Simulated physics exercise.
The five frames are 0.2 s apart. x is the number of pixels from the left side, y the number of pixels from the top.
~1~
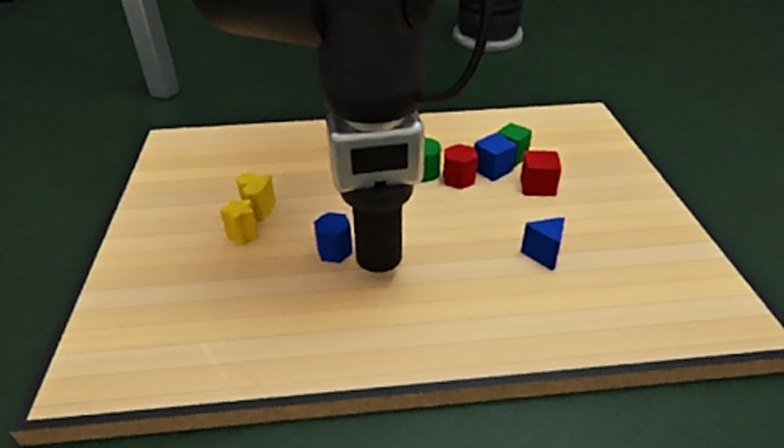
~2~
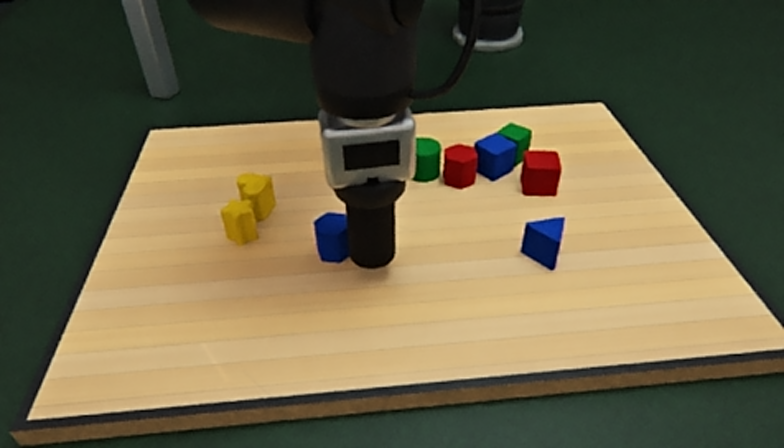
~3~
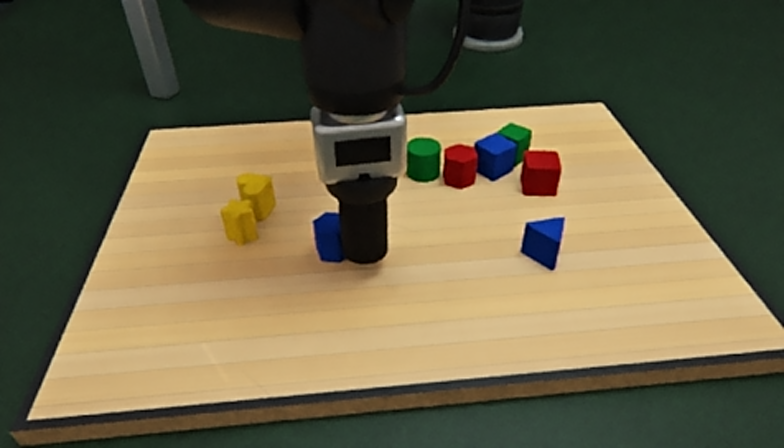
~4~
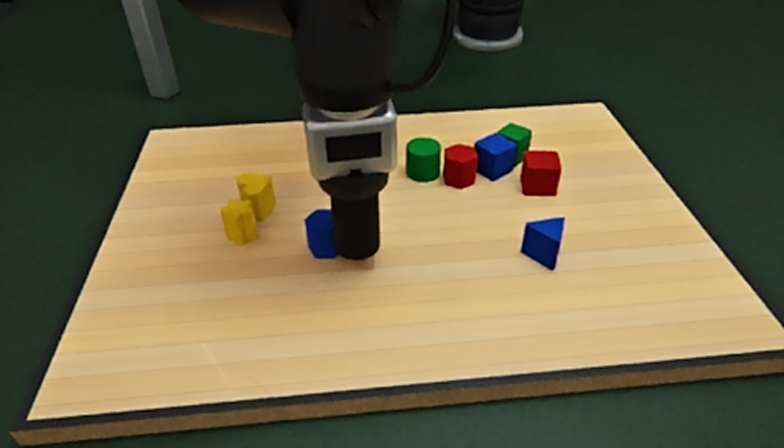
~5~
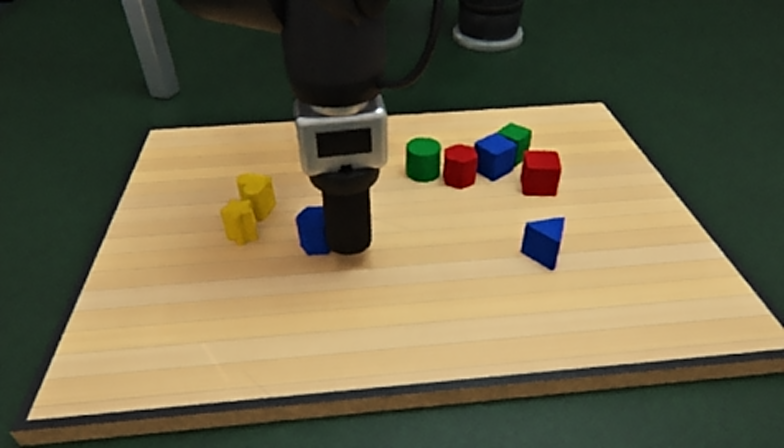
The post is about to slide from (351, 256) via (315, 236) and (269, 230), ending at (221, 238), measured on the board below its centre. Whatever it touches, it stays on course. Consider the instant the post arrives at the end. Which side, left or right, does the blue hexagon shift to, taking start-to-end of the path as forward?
Right.
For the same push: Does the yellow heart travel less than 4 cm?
My answer is yes.
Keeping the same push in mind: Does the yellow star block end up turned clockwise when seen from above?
No - that is not the case.
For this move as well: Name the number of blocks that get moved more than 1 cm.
The push will move three blocks or more.
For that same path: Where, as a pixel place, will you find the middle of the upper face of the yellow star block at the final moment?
About (177, 218).
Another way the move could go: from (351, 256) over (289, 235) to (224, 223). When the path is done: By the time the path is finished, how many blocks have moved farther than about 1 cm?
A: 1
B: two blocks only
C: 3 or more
I'll go with C - 3 or more.
What follows on the original path. One third of the way, post (312, 221); blue hexagon (276, 200), turned 15° anticlockwise.
Two thirds of the way, post (266, 215); yellow star block (218, 210), turned 60° anticlockwise; yellow heart (236, 175), turned 65° clockwise; blue hexagon (232, 193).
At the end, post (217, 223); yellow star block (177, 218), turned 80° anticlockwise; yellow heart (235, 174), turned 75° clockwise; blue hexagon (203, 190), turned 35° clockwise.
